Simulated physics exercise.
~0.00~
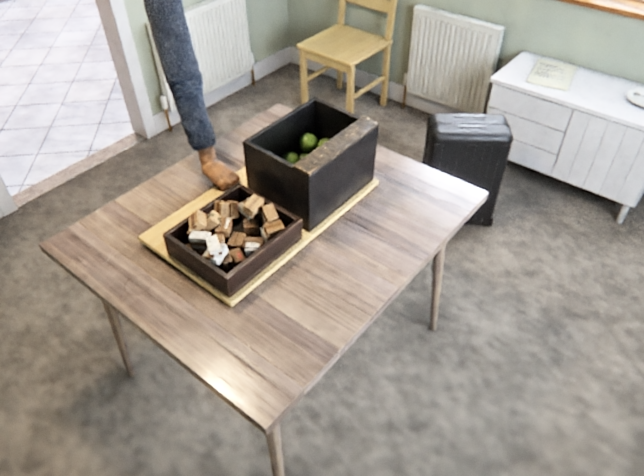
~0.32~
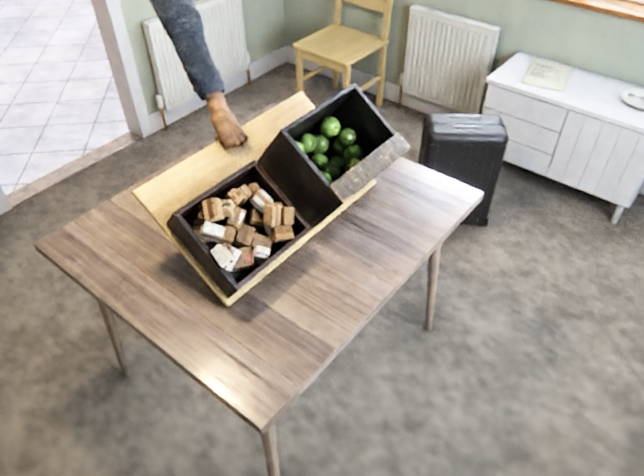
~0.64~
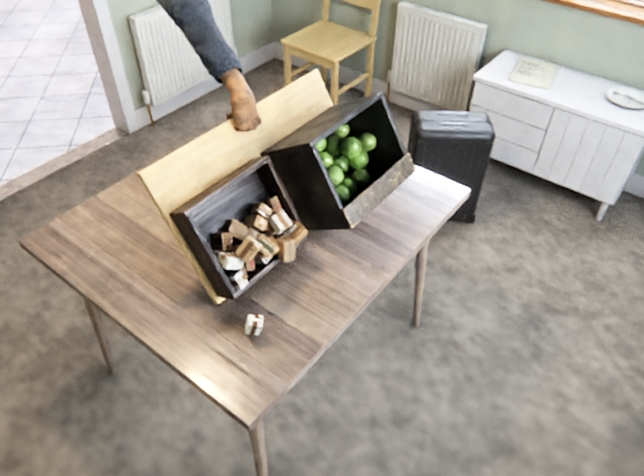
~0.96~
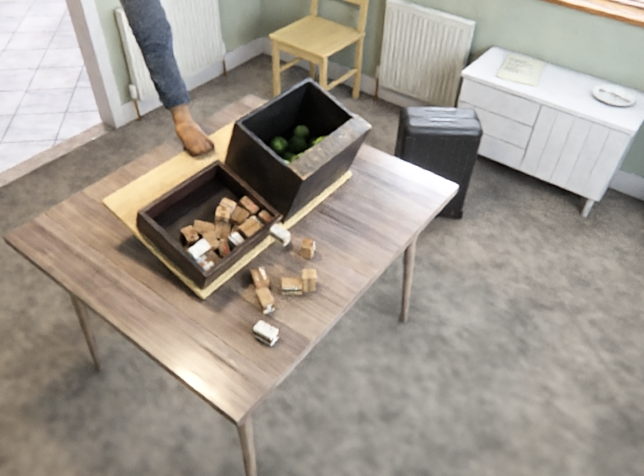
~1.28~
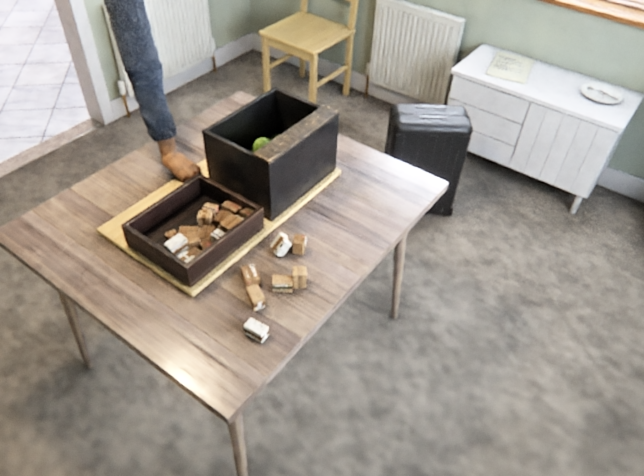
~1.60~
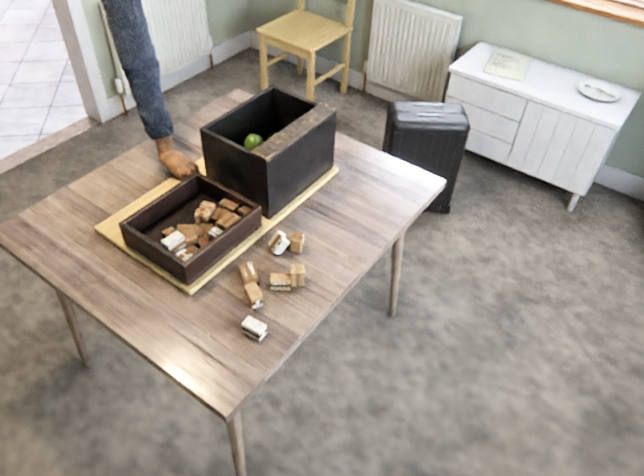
The clip opens on a wooden table where a pale board carries an open box of small brown and white blocks and a taller black container of green apples, partly covered along its right side. A hand at the board's far left edge lifts it, tipping both containers steeply toward the right. The blocks slide to the low side and begin spilling over the rim, while the apples shift but stay inside. The hand then lowers the board flat again. A handful of blocks lies scattered on the table, with most still in their box.
